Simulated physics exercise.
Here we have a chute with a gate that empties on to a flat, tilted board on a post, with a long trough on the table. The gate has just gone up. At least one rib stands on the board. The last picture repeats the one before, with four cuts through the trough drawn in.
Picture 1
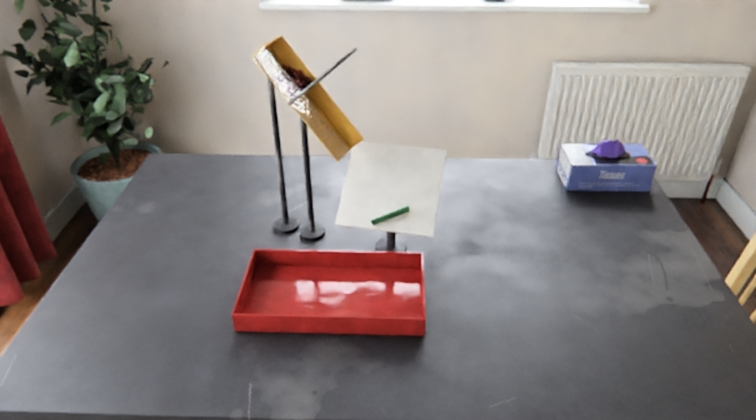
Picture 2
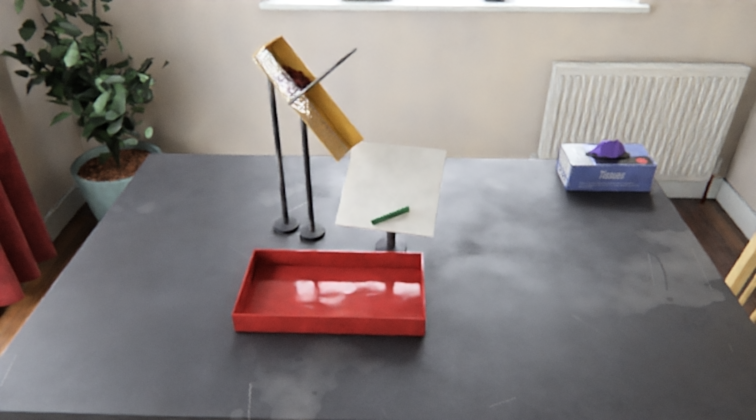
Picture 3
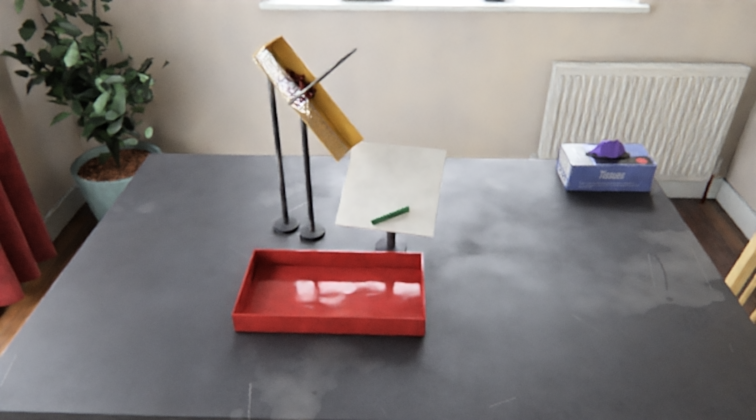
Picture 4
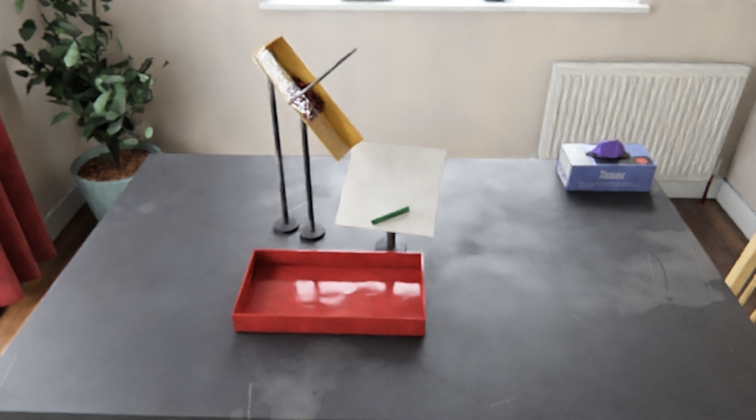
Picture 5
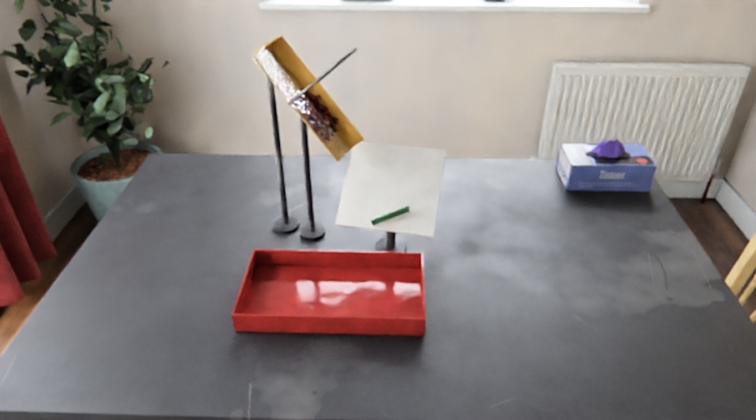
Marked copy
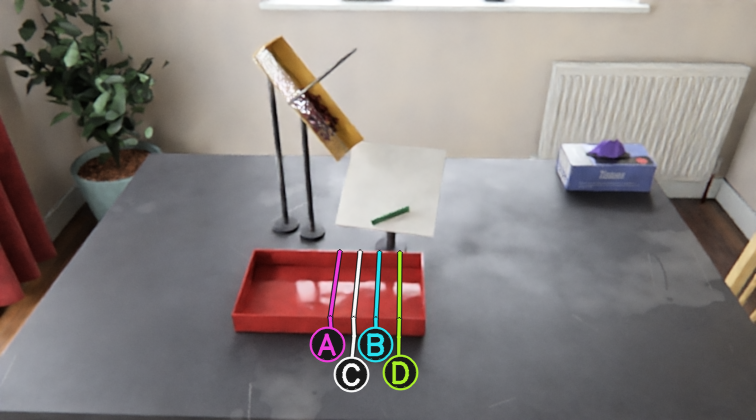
Dark red beans slide partway down a steep yellow chute above a tilted white board.
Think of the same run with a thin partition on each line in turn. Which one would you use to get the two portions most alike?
It is C.
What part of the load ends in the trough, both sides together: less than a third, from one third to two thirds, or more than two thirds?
About that: From one third to two thirds.
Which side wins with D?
The left side.
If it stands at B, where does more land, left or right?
More lands on the left.
On the marked copy, line A crosses the front rim at (330, 317); line B crosses the front rim at (375, 318); line C crosses the front rim at (353, 317); line D crosses the front rim at (399, 318).
If A is chosen, of what is caught, just a few on the left of the divider, almost all on the right.
If B is chosen, of what is caught, the larger part on the left of the divider, about a tenth on the right.
If C is chosen, of what is caught, roughly two thirds on the left of the divider, roughly a third on the right.
If D is chosen, of what is caught, almost all on the left of the divider, about a tenth on the right.
